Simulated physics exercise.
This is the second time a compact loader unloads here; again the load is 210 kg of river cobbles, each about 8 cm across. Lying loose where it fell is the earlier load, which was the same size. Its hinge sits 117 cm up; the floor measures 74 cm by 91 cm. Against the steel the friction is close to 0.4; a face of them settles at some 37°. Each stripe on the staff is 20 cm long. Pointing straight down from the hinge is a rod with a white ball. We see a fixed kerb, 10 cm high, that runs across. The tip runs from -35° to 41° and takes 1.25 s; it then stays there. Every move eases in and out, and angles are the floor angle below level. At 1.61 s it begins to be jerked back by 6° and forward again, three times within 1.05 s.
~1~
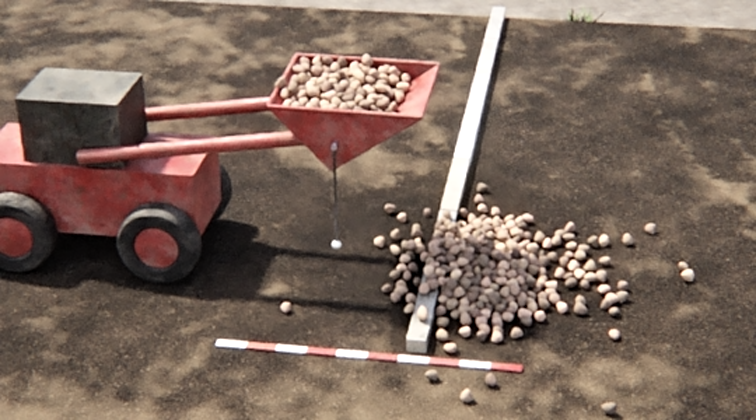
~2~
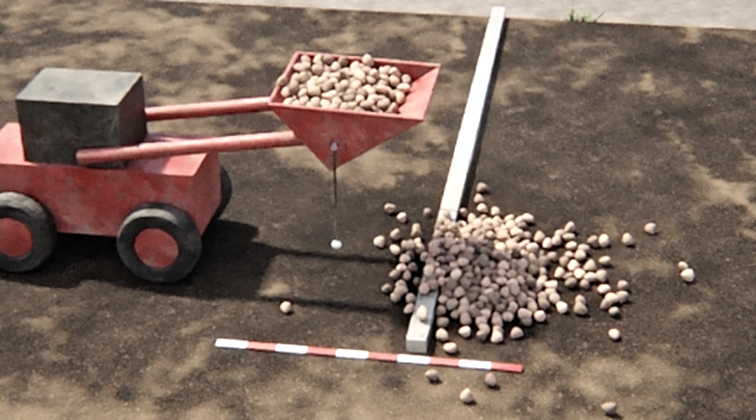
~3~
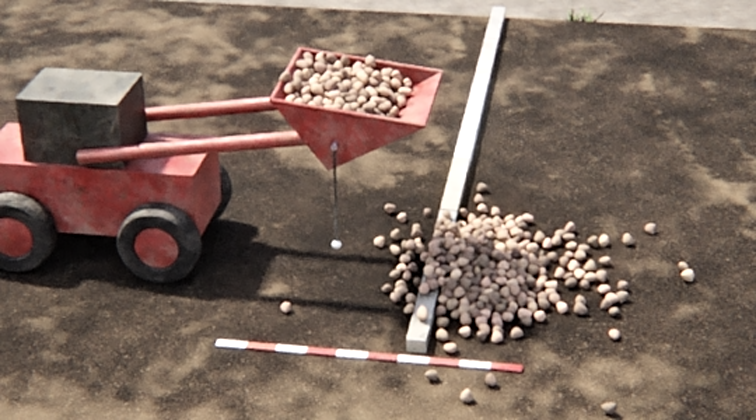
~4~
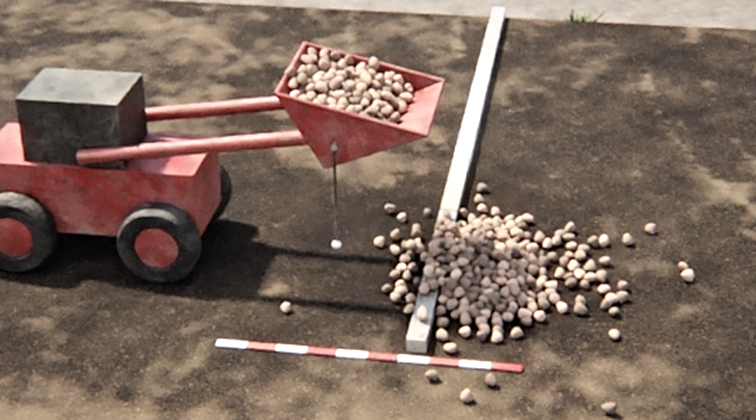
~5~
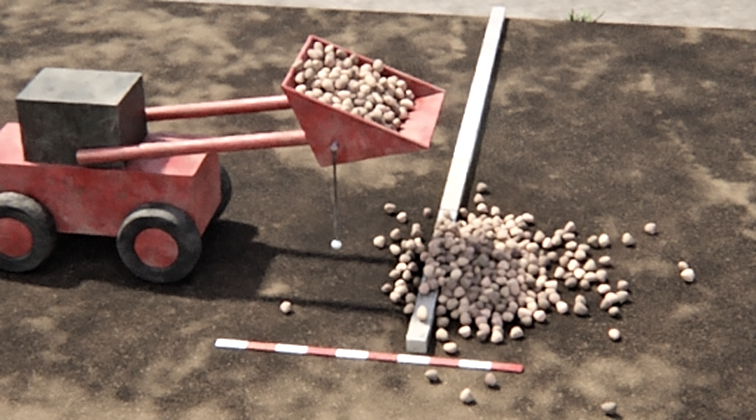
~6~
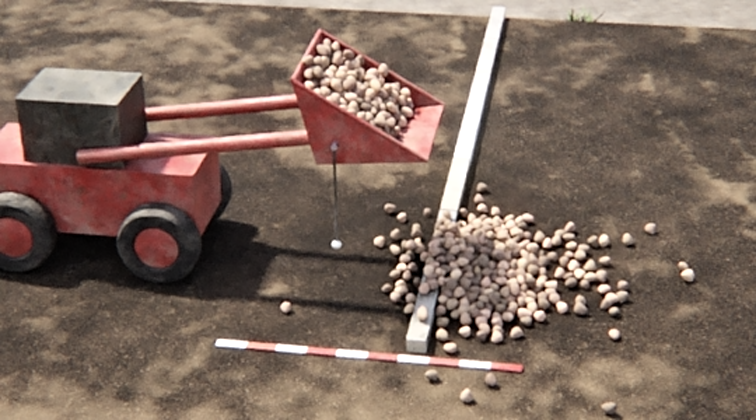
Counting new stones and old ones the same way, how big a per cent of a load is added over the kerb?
67 per cent, roughly.
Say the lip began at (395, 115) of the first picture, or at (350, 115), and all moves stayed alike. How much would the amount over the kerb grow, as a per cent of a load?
Roughly 30 and 5 per cent, in that order.
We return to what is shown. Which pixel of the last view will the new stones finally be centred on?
Around (462, 258).
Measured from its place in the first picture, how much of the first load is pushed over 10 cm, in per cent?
20 %.
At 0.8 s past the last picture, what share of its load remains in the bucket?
About 35 percent is still in there.
Then, 0.4 s after the last picture the floor is at 29°; in per cent of one load, 98 in the bucket, 16 on this side of the kerb, 86 over the kerb; the foremost stones are at (641, 279).
Then, 0.8 s after the last picture the floor is at 41°; in per cent of one load, 35 in the bucket, 59 on this side of the kerb, 106 over the kerb; the foremost stones are at (641, 279).
Then, 2.6 s after the last picture the floor is at 41°; in per cent of one load, 0 in the bucket, 47 on this side of the kerb, 153 over the kerb; the foremost stones are at (642, 265).
Then, 5.0 s after the last picture the floor is at 41°; in per cent of one load, 0 in the bucket, 47 on this side of the kerb, 153 over the kerb; the foremost stones are at (642, 265). Net gain over the kerb, 67.
